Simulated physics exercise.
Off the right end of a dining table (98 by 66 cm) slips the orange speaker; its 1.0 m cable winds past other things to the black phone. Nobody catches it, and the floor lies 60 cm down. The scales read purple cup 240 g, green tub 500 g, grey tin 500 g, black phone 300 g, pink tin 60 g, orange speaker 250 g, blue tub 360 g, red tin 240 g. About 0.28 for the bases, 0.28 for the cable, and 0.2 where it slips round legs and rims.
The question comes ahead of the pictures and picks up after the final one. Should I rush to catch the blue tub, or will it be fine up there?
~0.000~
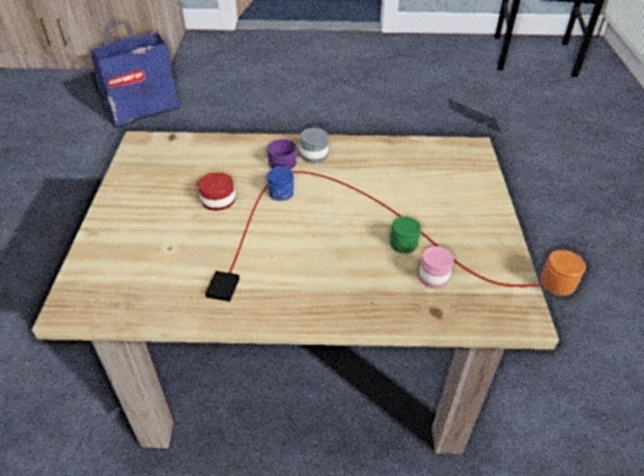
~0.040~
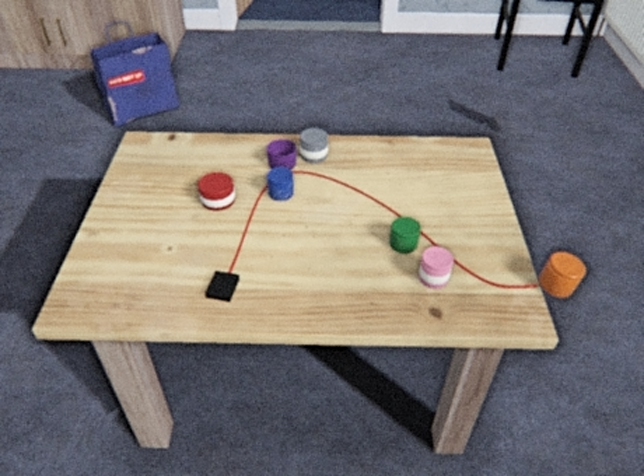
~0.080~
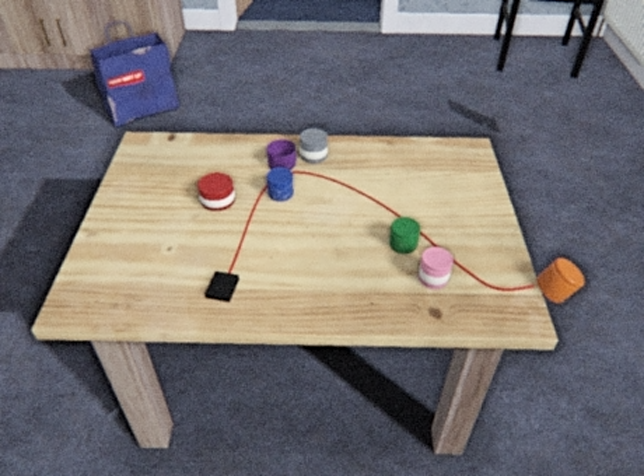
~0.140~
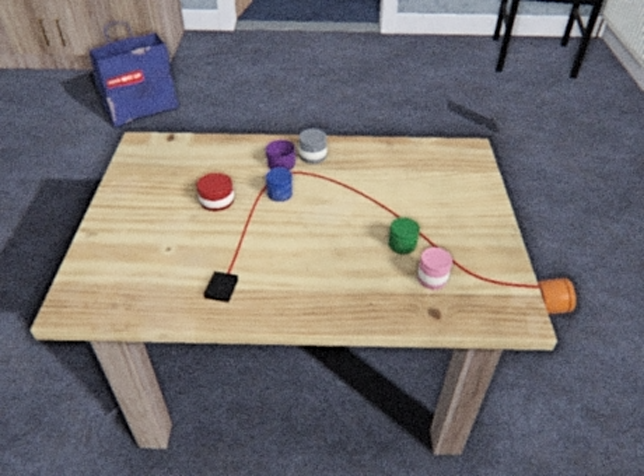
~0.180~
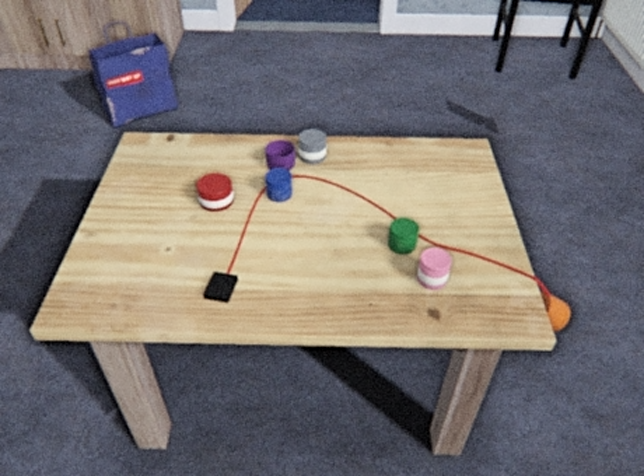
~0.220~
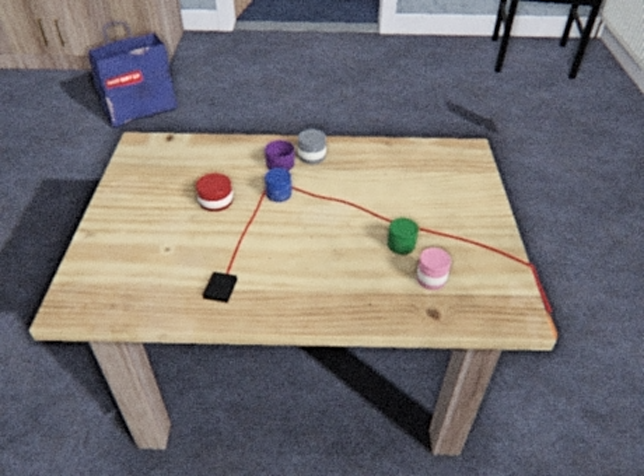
It will be fine up there.
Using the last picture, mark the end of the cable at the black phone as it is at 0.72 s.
Near (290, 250).
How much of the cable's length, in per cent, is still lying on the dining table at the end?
Around 45 in a hundred parts of its length.
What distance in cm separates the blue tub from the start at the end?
The blue tub ends up about 30 cm from its start.
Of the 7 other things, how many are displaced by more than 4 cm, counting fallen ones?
After counting, the figure is 2.
At 0.5 s, the cable's tail end at (237, 261); blue tub 12 cm off its start, orange speaker over the edge, black phone 4 cm off its start.
At 0.7 s, the cable's tail end at (290, 250); blue tub 27 cm off its start, orange speaker over the edge, black phone 15 cm off its start.
At 1.0 s, the cable's tail end at (315, 246); blue tub 28 cm off its start at (339, 252), orange speaker over the edge, black phone 20 cm off its start at (299, 239).
At 1.2 s, the cable's tail end at (315, 246); blue tub 28 cm off its start, orange speaker over the edge, black phone 20 cm off its start.
At 2.4 s, the cable's tail end at (315, 246); blue tub 28 cm off its start at (339, 252), orange speaker over the edge, black phone 20 cm off its start at (299, 239).
